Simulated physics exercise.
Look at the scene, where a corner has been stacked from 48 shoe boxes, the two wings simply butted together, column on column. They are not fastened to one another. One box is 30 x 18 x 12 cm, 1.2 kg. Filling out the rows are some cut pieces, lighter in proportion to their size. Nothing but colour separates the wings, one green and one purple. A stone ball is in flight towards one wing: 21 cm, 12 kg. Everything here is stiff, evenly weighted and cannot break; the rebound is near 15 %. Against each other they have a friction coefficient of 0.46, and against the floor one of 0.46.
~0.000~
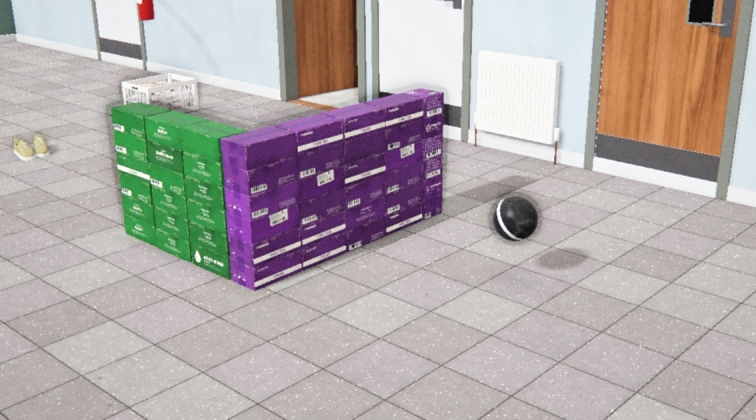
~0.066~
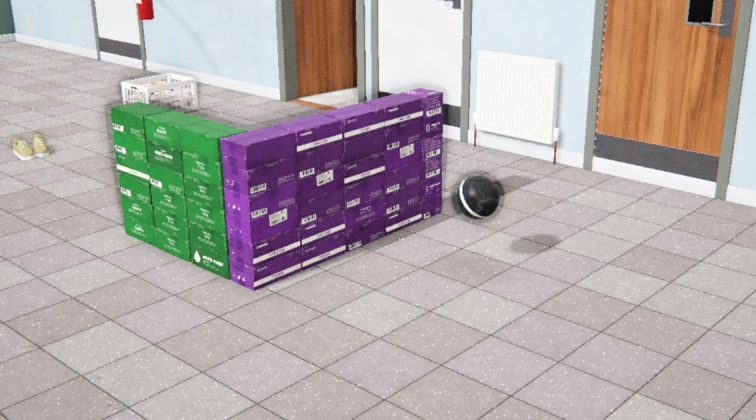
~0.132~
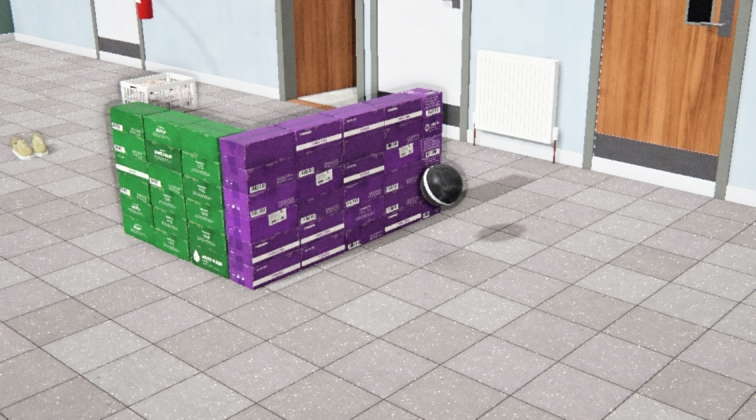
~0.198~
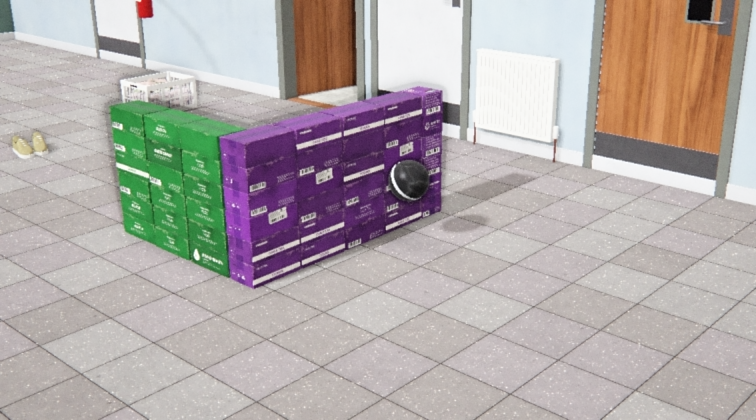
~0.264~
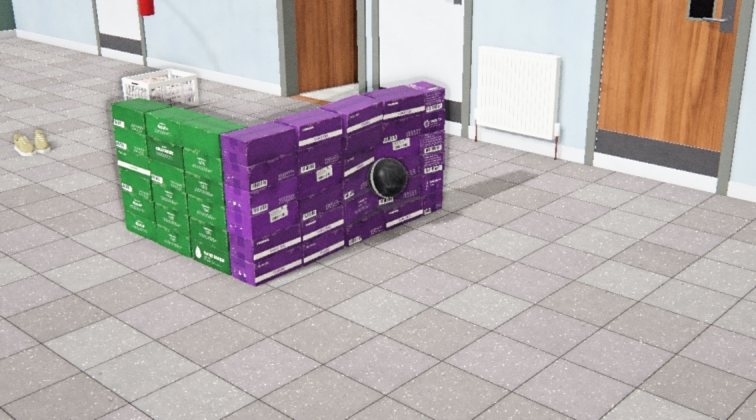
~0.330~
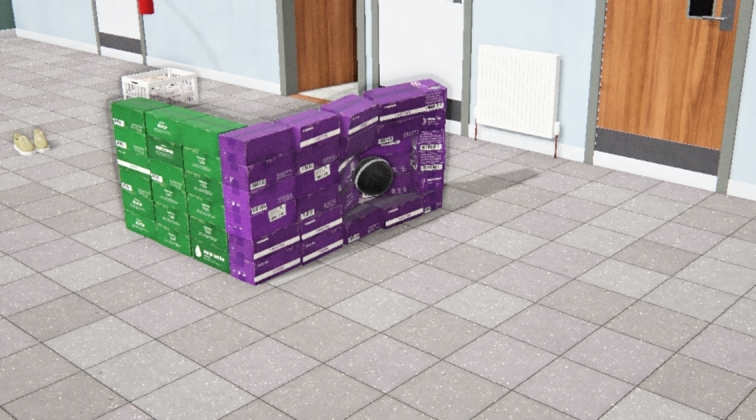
In a tiled corridor, a black ball flying leftward and striking a stacked purple box wall, pushing boxes inward and tilting some.
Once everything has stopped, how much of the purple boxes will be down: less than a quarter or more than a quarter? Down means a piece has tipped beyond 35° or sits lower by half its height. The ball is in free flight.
More than a quarter.
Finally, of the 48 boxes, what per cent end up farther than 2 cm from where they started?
I make it 45 per cent.
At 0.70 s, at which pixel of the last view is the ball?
Pixel position: Around (328, 192).
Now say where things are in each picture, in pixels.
In the first picture (places mark the middle of the side facing us), ball (515, 219) 72 cm from contact, 3.5 m/s; top purple box (405, 114); top green box (199, 145); nothing disturbed.
In the second picture, ball (478, 198) 50 cm from contact, 3.3 m/s; top purple box (405, 114).
In the third picture, ball (442, 185) 29 cm from contact, 3.3 m/s; top purple box (404, 113).
In the fourth picture, ball (409, 181) 7 cm from contact, 3.4 m/s; top purple box (404, 112).
In the fifth picture, ball (387, 178) after contact, 1.6 m/s; top purple box (405, 108) leaning 6°; 18 disturbed, none down.
In the sixth picture, ball (373, 176) after contact, 1.7 m/s; top purple box (404, 110) leaning 13°; top green box (199, 140); steepest lean 14°, the box at (400, 131); 26 disturbed, none down.
After 0.44 s, ball still moving; 2 of the 30 purple boxes down (2 of 48 in all colours); top purple box leaning 38°, 59 mm lower.
After 0.70 s, ball still moving; 10 of the 30 purple boxes down (10 of 48 in all colours); top purple box on its side.
After 1.22 s, ball still moving; 15 of the 30 purple boxes down (15 of 48 in all colours); top purple box on its side.
At rest (2.5 s), ball rolling away; 15 of the 30 purple boxes down (15 of 48 in all colours); top purple box on its side; top green box unmoved. That is 50 per cent. As the last picture would show them, middles, top purple box near (438, 211), top green box near (214, 136).
